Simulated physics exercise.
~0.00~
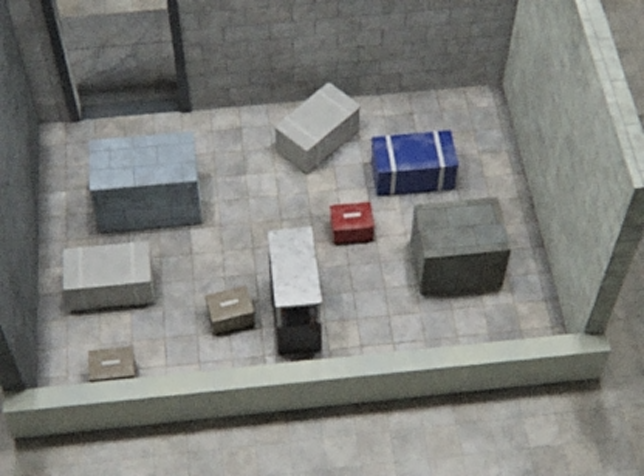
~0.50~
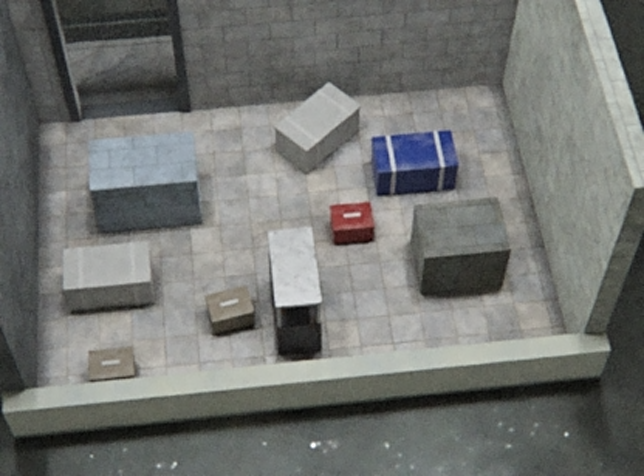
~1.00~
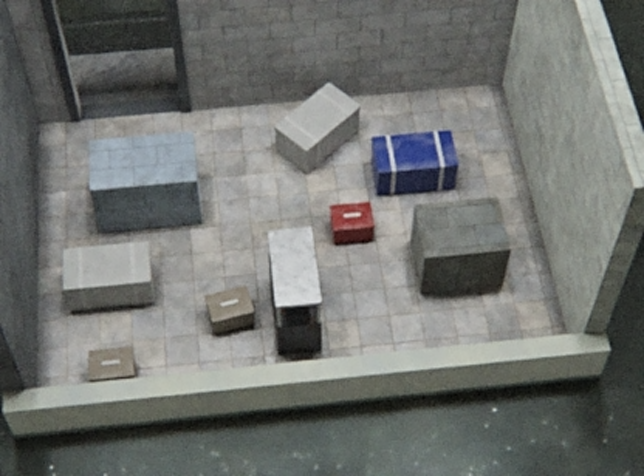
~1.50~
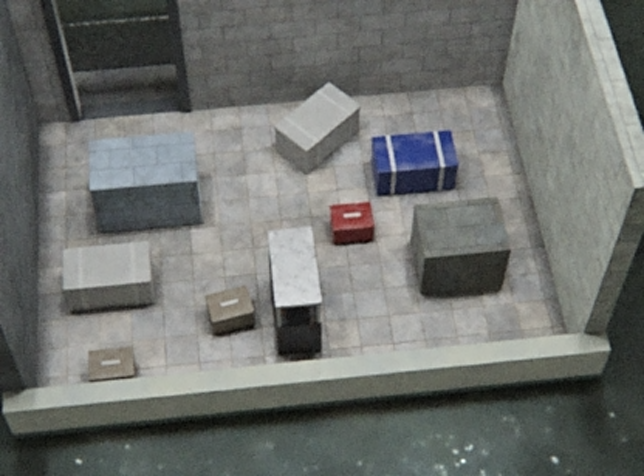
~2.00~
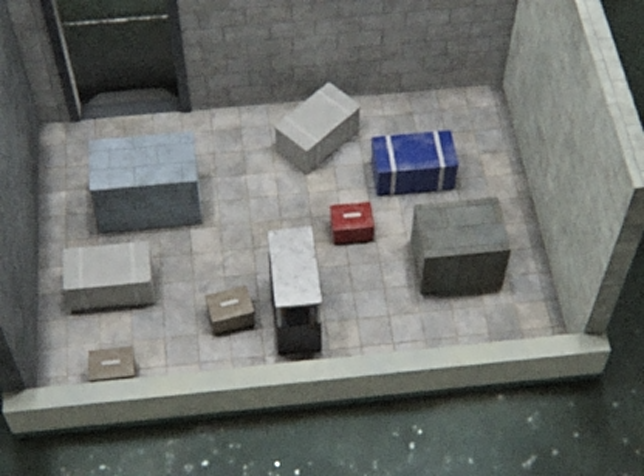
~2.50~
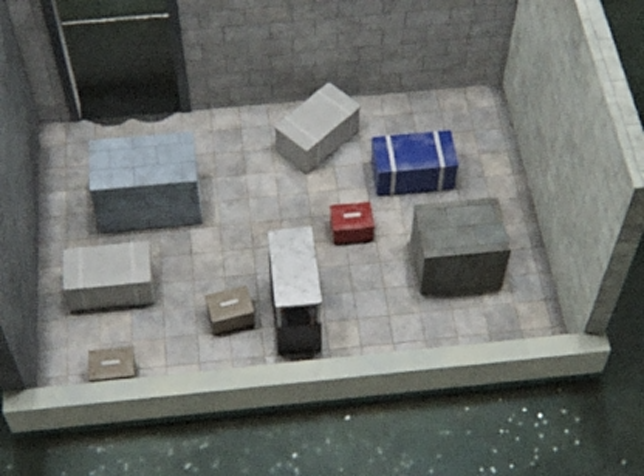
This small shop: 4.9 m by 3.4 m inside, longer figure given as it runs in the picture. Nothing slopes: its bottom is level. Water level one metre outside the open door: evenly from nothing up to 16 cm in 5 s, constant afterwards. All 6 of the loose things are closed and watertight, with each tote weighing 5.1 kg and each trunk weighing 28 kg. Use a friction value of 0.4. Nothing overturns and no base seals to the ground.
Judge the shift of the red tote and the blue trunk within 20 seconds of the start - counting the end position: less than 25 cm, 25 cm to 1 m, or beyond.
Outcome: Red tote heads well off, blue trunk shuffles a little.
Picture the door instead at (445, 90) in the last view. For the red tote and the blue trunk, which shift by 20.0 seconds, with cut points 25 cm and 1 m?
With that change, the red tote would go a long distance while the blue trunk would go a long distance.
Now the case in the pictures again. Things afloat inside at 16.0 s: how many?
The number is 4.
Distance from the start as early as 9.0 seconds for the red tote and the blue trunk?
Close to 40 and 0 centimetres by then.
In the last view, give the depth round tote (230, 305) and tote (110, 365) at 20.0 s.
8 and 8 cm.
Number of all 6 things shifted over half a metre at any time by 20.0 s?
Total: 6.
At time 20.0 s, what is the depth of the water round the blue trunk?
I'd say around 11 cm.
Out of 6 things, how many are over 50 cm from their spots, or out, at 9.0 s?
It comes to 0.
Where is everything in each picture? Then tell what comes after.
In the first frame, the red tote at (352, 216) rests on the ground; the blue trunk at (415, 151) rests on the ground; water covers 0.0 m2; 0 of 6 have shifted.
In the second frame, the red tote at (352, 216), on the bottom; the blue trunk at (415, 151), on the bottom; water covers 0.0 m2; 0 of 6 have shifted.
In the third frame, the red tote at (352, 216) rests on the ground; the blue trunk at (415, 151), on the bottom; 0.0 m2 under water; 0 of 6 have shifted.
In the fourth frame, the red tote at (352, 216) rests on the ground; the blue trunk at (415, 151), on the bottom; water covers 0.0 m2; 0 of 6 have shifted.
In the fifth frame, the red tote at (352, 216), on the bottom; the blue trunk at (415, 151), on the bottom; water covers 0.0 m2; 0 of 6 have shifted.
In the sixth frame, the red tote at (352, 216) rests on the ground; the blue trunk at (415, 151) rests on the ground; 0.0 m2 under water; 0 of 6 have shifted.
After 4.0 s the red tote is near (352, 216), 0.0 m from its start, aground; the blue trunk is near (415, 151), 0.0 m from its start, aground; 0 afloat.
After 9.0 s the red tote is near (383, 240), 0.4 m from its start, aground; the blue trunk is near (415, 151), 0.0 m from its start, aground; 0 afloat.
After 16.0 s the red tote is near (444, 312), 1.4 m from its start, afloat; the blue trunk is near (415, 151), 0.0 m from its start, aground; 4 afloat.
After 20.0 s the red tote is near (458, 295), 1.3 m from its start, afloat; the blue trunk is near (475, 173), 0.6 m from its start, afloat; 6 afloat.
